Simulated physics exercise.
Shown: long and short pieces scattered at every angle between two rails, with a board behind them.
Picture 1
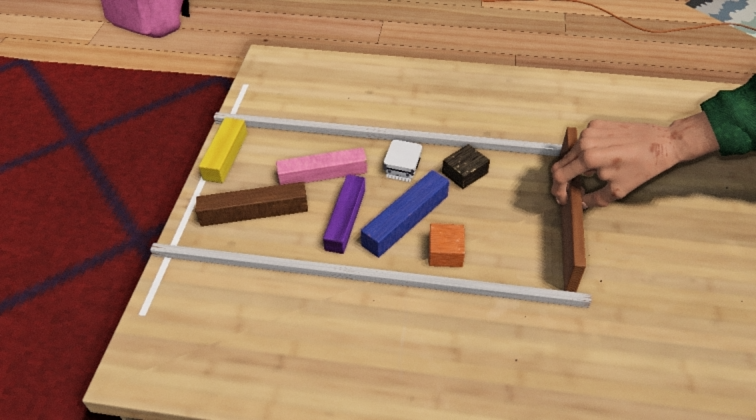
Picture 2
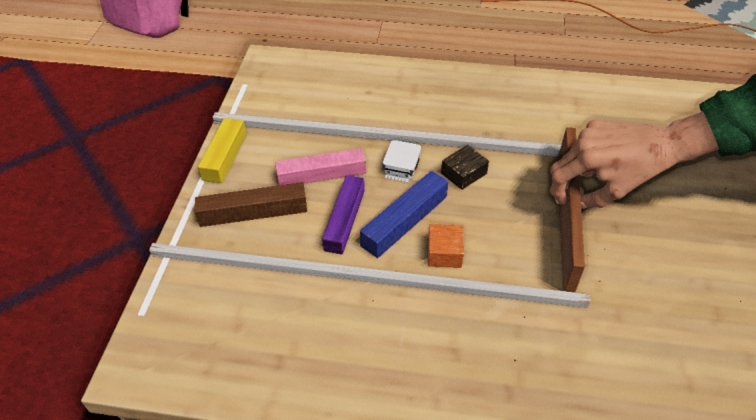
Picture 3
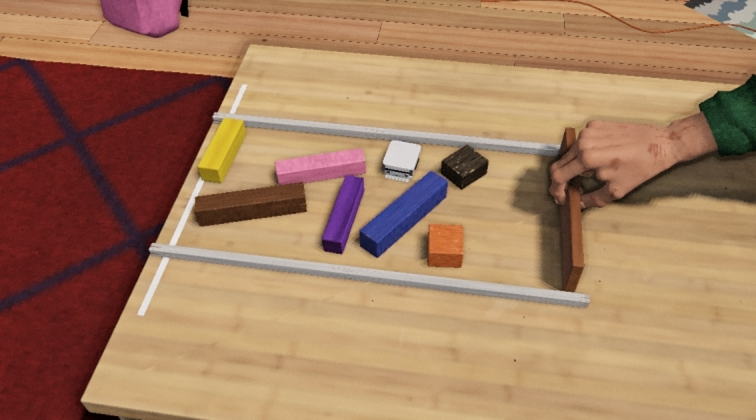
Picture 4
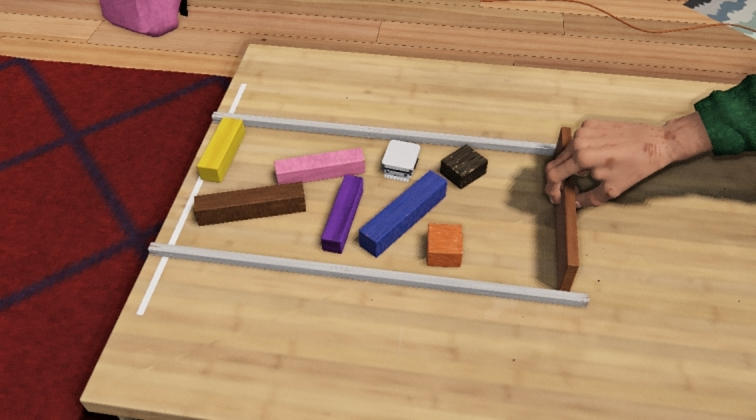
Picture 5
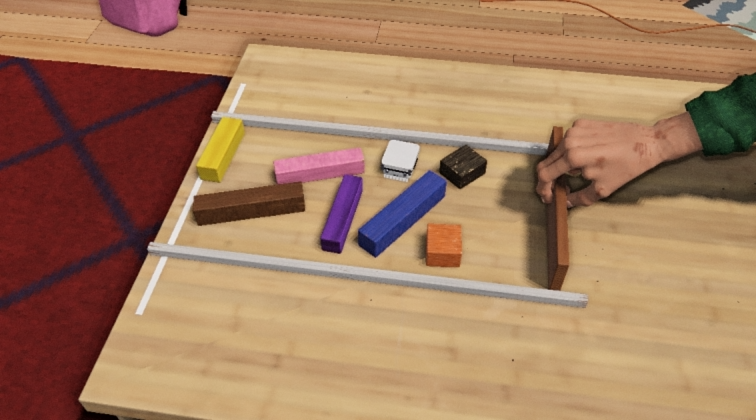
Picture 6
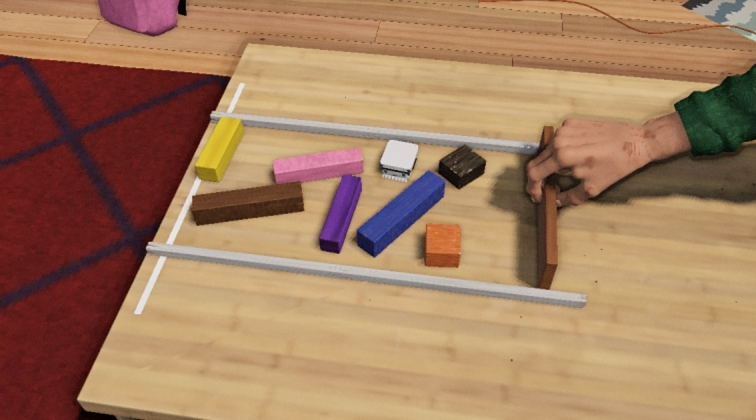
The clip shows colored long and short blocks lying at various angles between two rails on a wooden table, while a hand at the right slides an upright brown board slightly left and the blocks stay still.
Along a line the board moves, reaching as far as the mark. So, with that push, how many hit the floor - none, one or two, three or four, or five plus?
I'd say five plus.
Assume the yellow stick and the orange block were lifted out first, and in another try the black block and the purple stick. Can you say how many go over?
First try: 4 fallen; other try: 4.
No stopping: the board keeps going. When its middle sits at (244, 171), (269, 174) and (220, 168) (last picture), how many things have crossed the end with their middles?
Past the end: 3, 1 and 5.
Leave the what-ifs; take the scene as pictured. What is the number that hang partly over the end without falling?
It comes to 2.
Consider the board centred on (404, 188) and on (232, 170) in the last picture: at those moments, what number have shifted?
I make it 6 at the first spot and 8 at the other.
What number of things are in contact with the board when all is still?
Contact count: 2.
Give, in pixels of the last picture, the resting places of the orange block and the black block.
Middles: Around (162, 214) and around (198, 139).
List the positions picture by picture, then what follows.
The first frame shows yellow stick (224, 150); brown bar (253, 204); pink bar (322, 167); board (571, 205); tape (202, 182).
The second frame shows brown bar (252, 205); board (570, 206).
The third frame shows pink bar (321, 167); black block (464, 167).
The fourth frame shows yellow stick (222, 149); white case (401, 161).
The fifth frame shows brown bar (250, 204); blue bar (404, 212).
The sixth frame shows yellow stick (220, 148); brown bar (249, 204); pink bar (318, 167); board (546, 204); tape (198, 181).
A little later, none off yet; yellow stick at rest near (220, 148); brown bar at rest near (249, 204); pink bar at rest near (318, 167).
Next, none off yet; yellow stick at rest near (214, 148); brown bar shifted a little near (233, 191); pink bar shifted about its own width near (243, 164).
Later still, one off so far; yellow stick dropping near (178, 194); brown bar shifted about its own width near (175, 177); pink bar tilted well over near (174, 158).
When it is over, the number that fall off is five or more; down, blue bar, white case, purple stick, pink bar, brown bar and yellow stick.
